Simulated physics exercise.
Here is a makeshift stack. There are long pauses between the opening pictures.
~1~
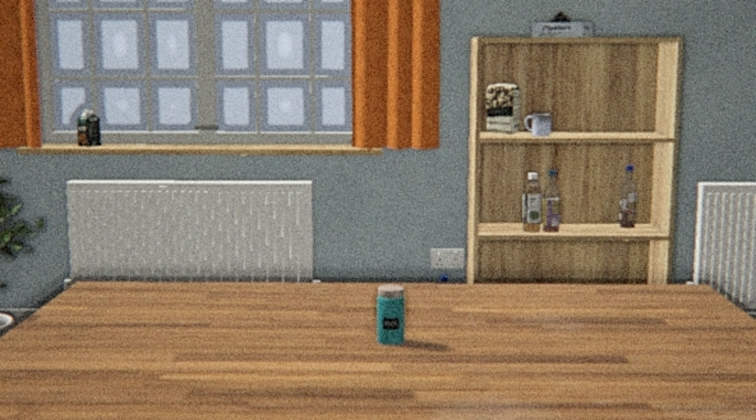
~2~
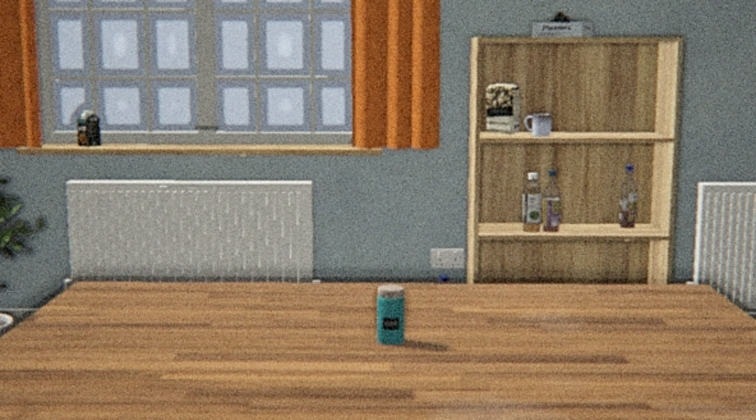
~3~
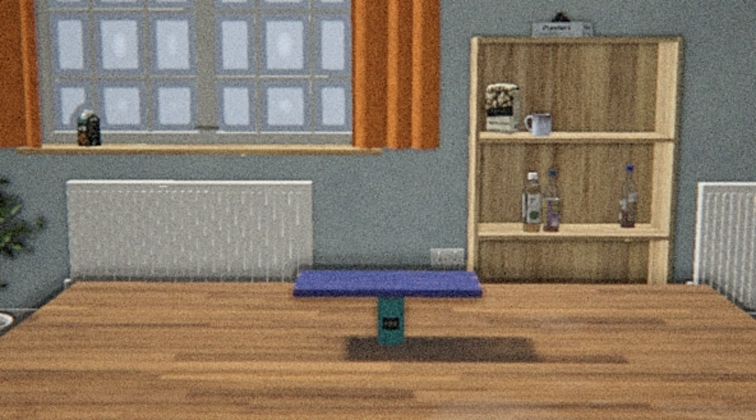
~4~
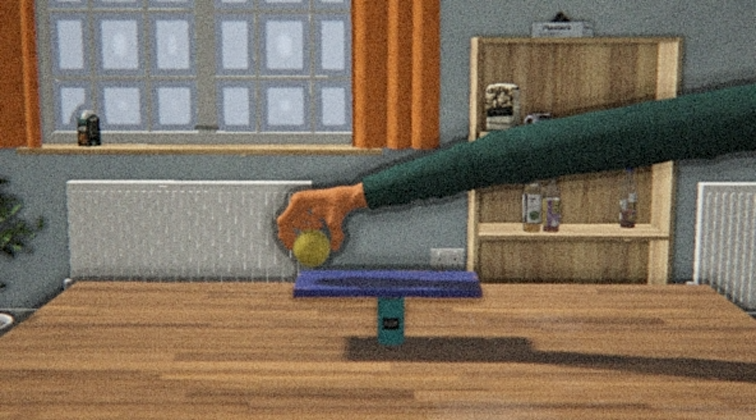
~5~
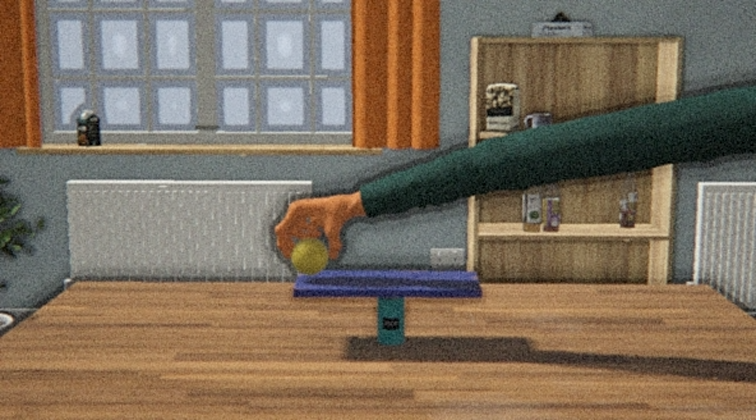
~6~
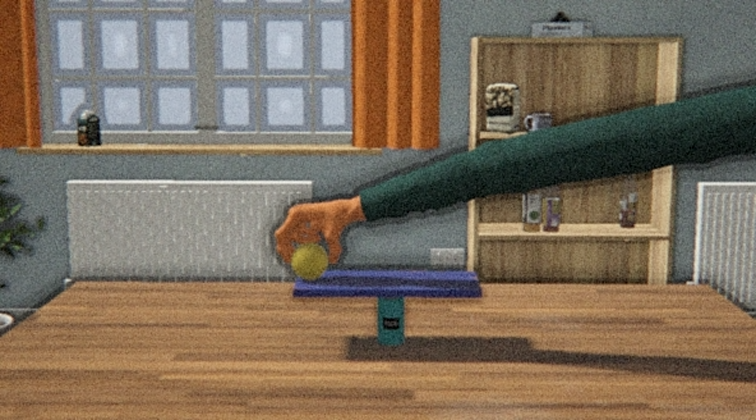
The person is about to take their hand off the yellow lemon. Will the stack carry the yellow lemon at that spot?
Here the stack comes apart.
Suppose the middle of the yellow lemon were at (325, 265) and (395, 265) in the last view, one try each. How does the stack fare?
In the first case it loses its balance; in the second case it holds.
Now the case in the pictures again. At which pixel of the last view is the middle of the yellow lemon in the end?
At about (273, 324).
Then, 0.30 s after the last picture, yellow lemon now fallen; blue board tipped 19° from how it was.
Then, 0.40 s after the last picture, blue board tipped 41° from how it was.
Then, 0.60 s after the last picture, blue board tipped 35° from how it was.
Then, 0.90 s after the last picture, blue board tipped 17° from how it was; turquoise shaker tipped 3° from how it was.
At rest, fallen, yellow lemon; left askew, blue board and turquoise shaker. Seen from the same camera at the end, yellow lemon near (273, 324). The stack gives way.
